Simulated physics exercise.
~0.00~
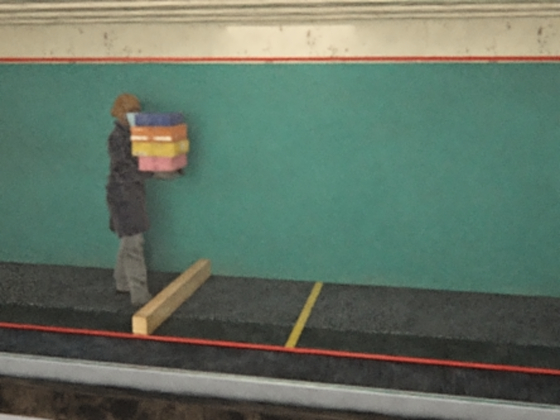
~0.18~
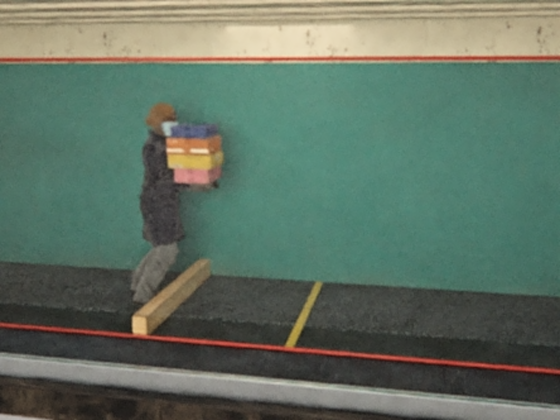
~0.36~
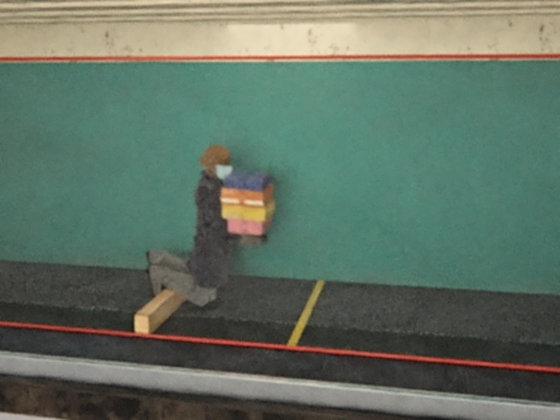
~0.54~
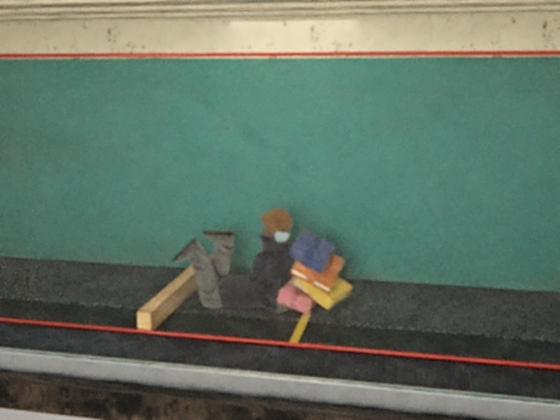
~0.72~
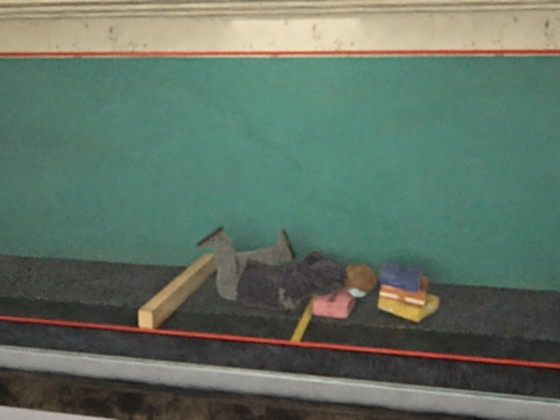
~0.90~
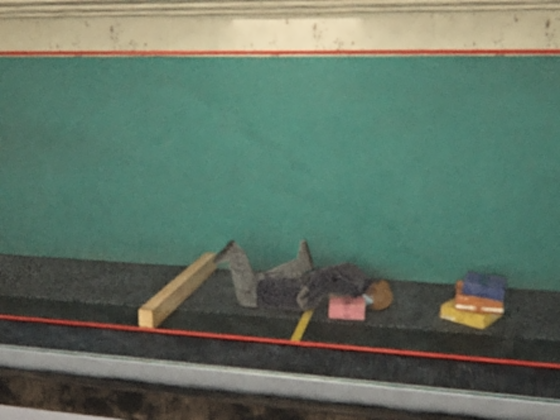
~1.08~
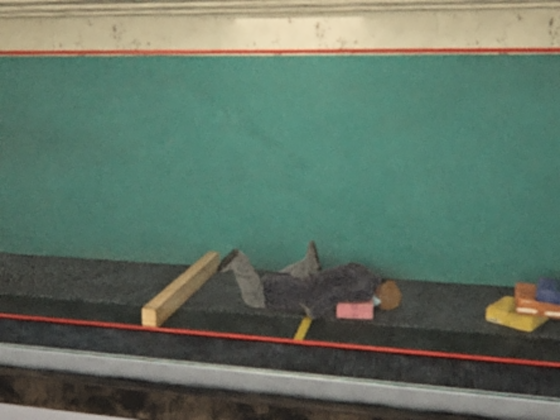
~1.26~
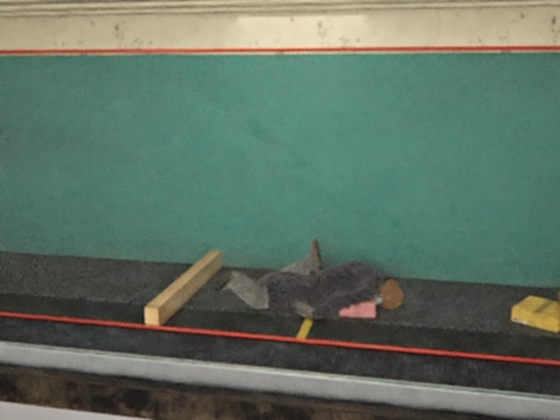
A narrow dark platform runs before a plain green wall, seen from the side by a slightly swaying camera. At the left, a figure with orange-brown hair and dark clothes holds a stack of blue, orange, yellow and pink boxes behind a wooden rail, with a yellow line farther right. The figure tips rightward over the rail, knees folding, and drops face down as the boxes tilt and spill. The pink box stops near the head, while the other three slide on rightward. Finally the figure lies limp across the yellow line, the pink box beyond it, and only the yellow box remains visible at the right edge.
